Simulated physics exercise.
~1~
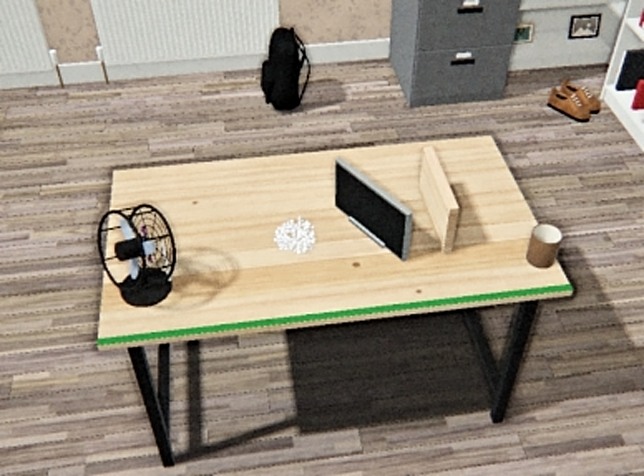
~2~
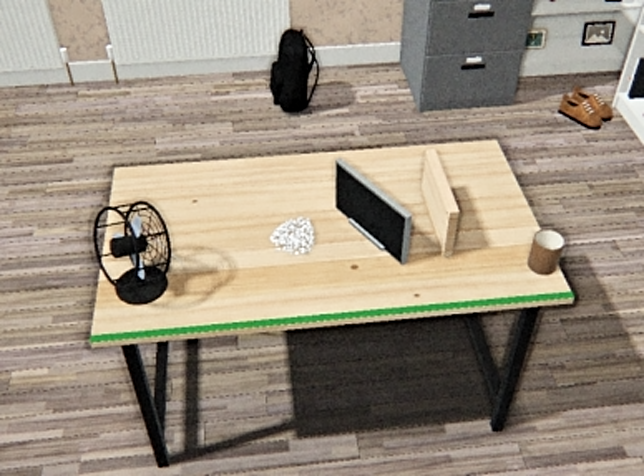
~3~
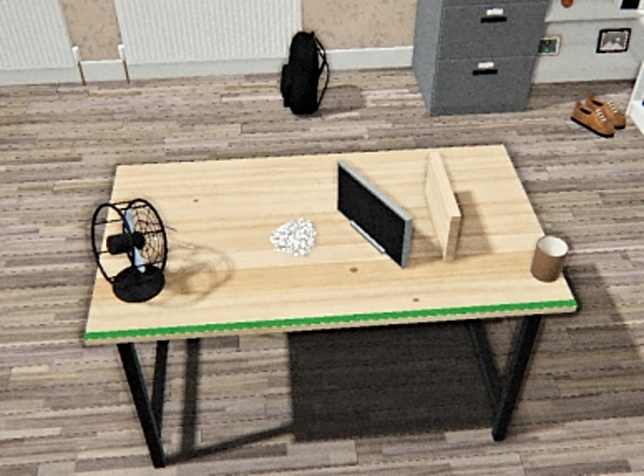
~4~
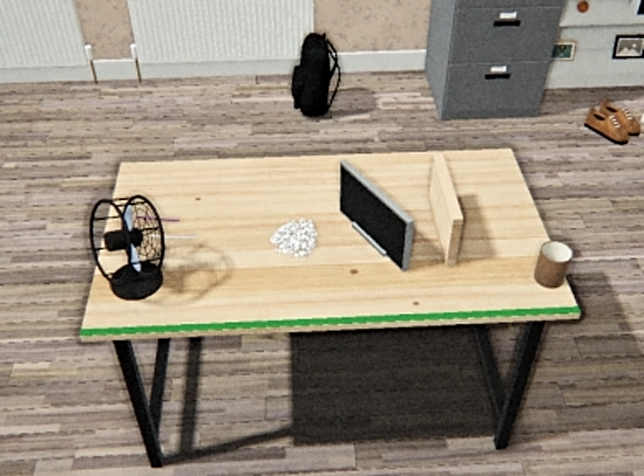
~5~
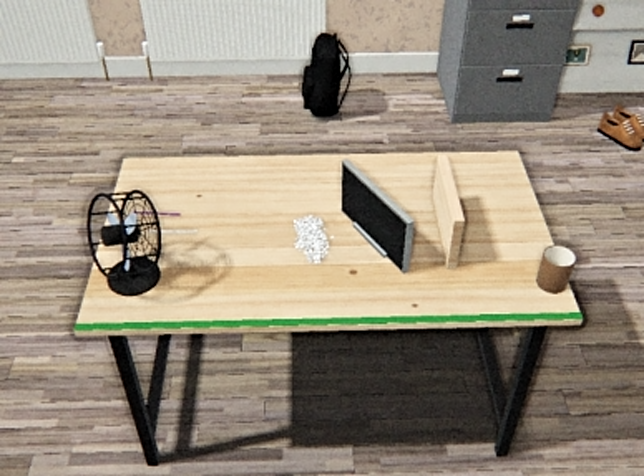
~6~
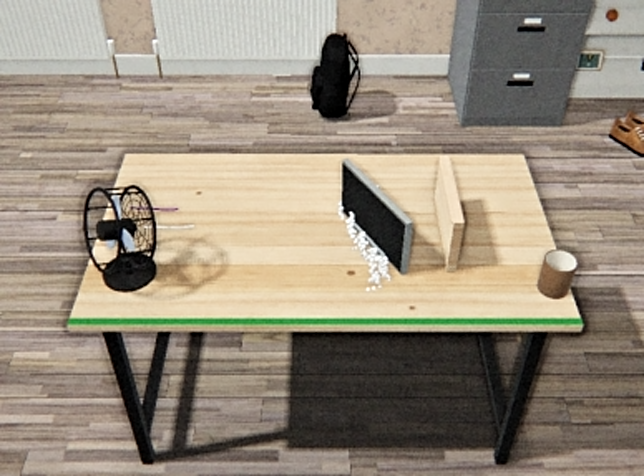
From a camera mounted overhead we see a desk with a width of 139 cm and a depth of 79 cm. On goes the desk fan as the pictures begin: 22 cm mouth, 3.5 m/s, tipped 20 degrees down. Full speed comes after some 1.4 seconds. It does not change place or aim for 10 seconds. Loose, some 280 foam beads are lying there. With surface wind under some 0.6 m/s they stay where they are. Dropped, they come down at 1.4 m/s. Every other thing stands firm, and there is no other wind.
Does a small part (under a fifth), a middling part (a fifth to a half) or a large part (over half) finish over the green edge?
A large part.
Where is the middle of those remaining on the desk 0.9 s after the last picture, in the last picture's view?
I'd aim at pixel (482, 302) or close to it.
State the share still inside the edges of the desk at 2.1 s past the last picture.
Roughly 10 %.
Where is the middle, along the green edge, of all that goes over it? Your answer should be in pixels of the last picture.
I'd point to somewhere near (481, 326).
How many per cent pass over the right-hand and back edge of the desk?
Roughly 0 per cent at the right-hand edge and 15 per cent at the back edge.
Then, 0.9 s after the last picture, 66 % are over the green edge; the middle of those still in play is near (482, 302); 71 % have settled or left.
Then, 2.1 s after the last picture, 79 % are over the green edge; 92 % have settled or left.
Then, 4.4 s after the last picture, 79 % are over the green edge; 94 % have settled or left.
Then, 8.9 s after the last picture, at the end, 79 % are over the green edge.
